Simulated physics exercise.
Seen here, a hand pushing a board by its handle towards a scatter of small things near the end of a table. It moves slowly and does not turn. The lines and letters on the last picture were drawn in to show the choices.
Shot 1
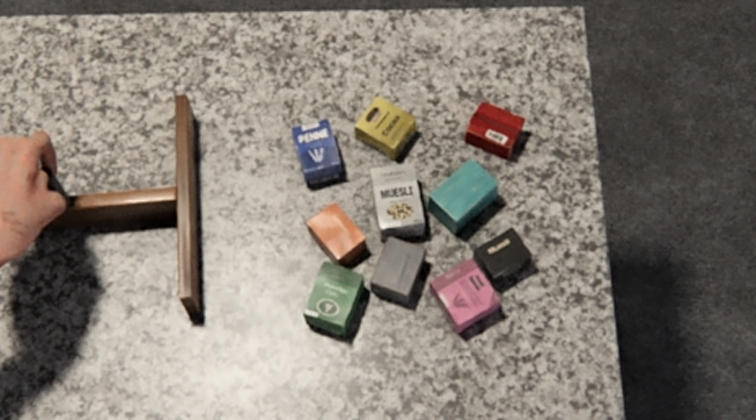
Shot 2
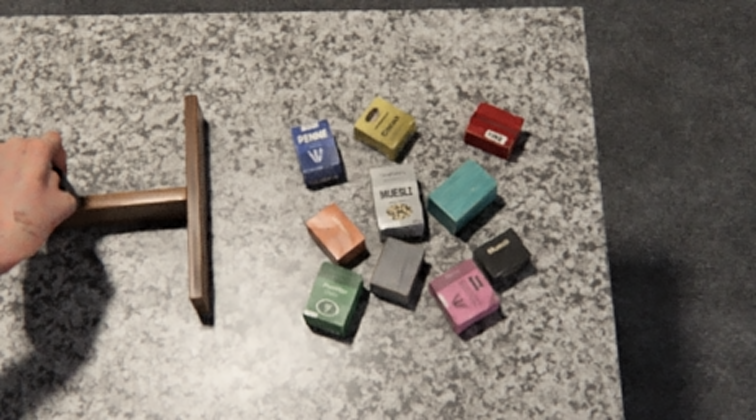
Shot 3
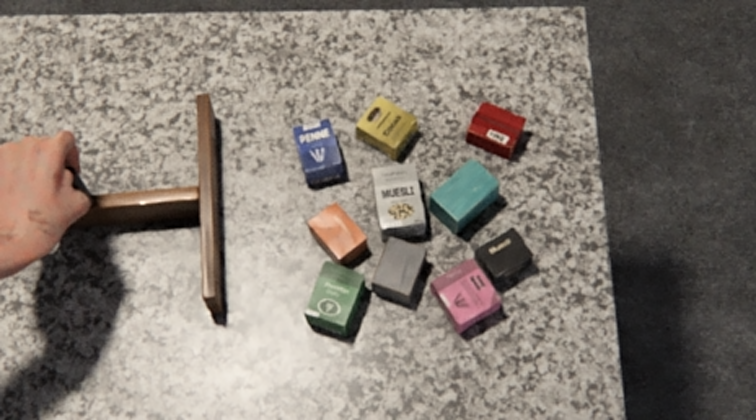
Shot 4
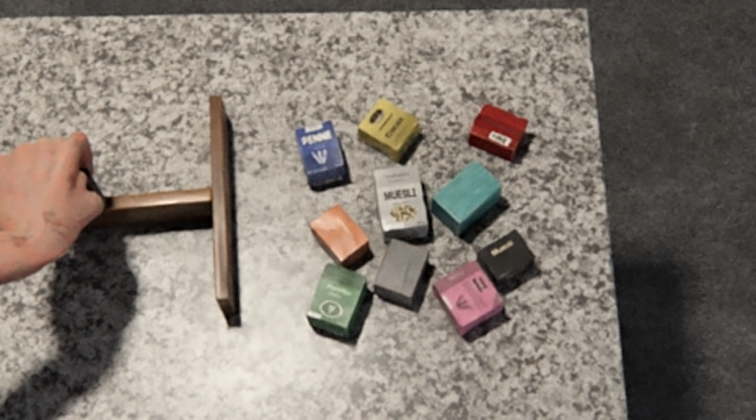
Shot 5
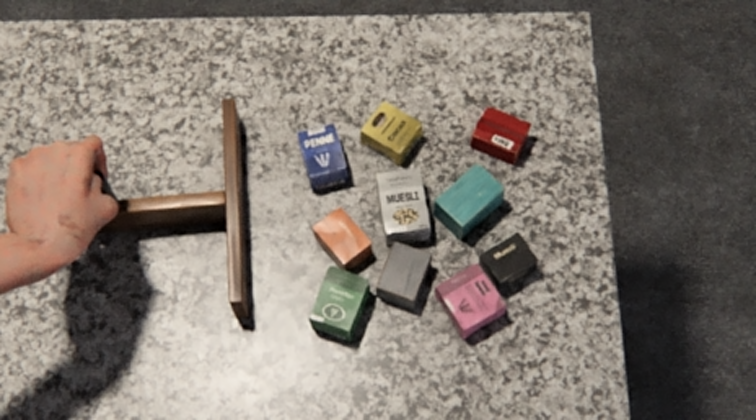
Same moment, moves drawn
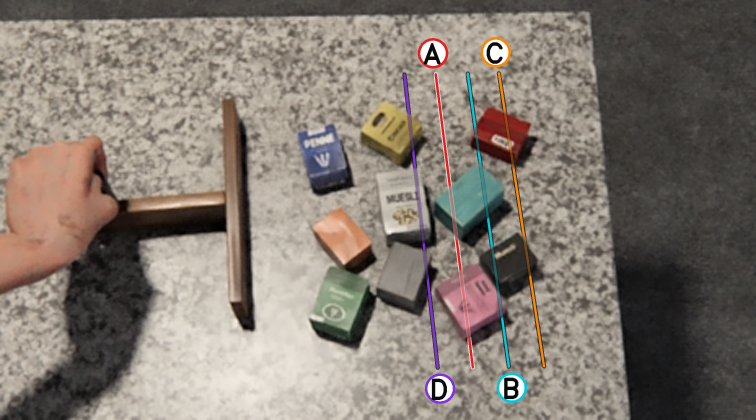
The video shows a hand holding a wooden board by its handle and slowly sliding it rightward across a speckled tabletop, towards a scatter of small colourful boxes and blocks that stay in place, with a gap still between them.
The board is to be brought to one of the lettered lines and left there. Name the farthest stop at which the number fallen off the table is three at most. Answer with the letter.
At C, and not beyond.
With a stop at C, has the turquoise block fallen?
Yes.
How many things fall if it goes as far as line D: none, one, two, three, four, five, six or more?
By then, none.
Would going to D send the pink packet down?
No.
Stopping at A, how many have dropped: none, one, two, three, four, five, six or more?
In all, none.
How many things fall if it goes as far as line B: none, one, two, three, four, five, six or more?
By then, none.
On the marked copy, A at (453, 212); B at (487, 211); C at (520, 211); D at (420, 212).
Taking C. A third of the way, board (336, 195); yellow packet (410, 132); green packet (375, 303).
Two thirds of the way, board (441, 193); black packet (563, 250); red box (551, 134).
When it is over, board (518, 192); red box over the edge; turquoise block over the edge; three fallen.
As for the rest, A is within the limit but short; B is within the limit but short; D is within the limit but short.
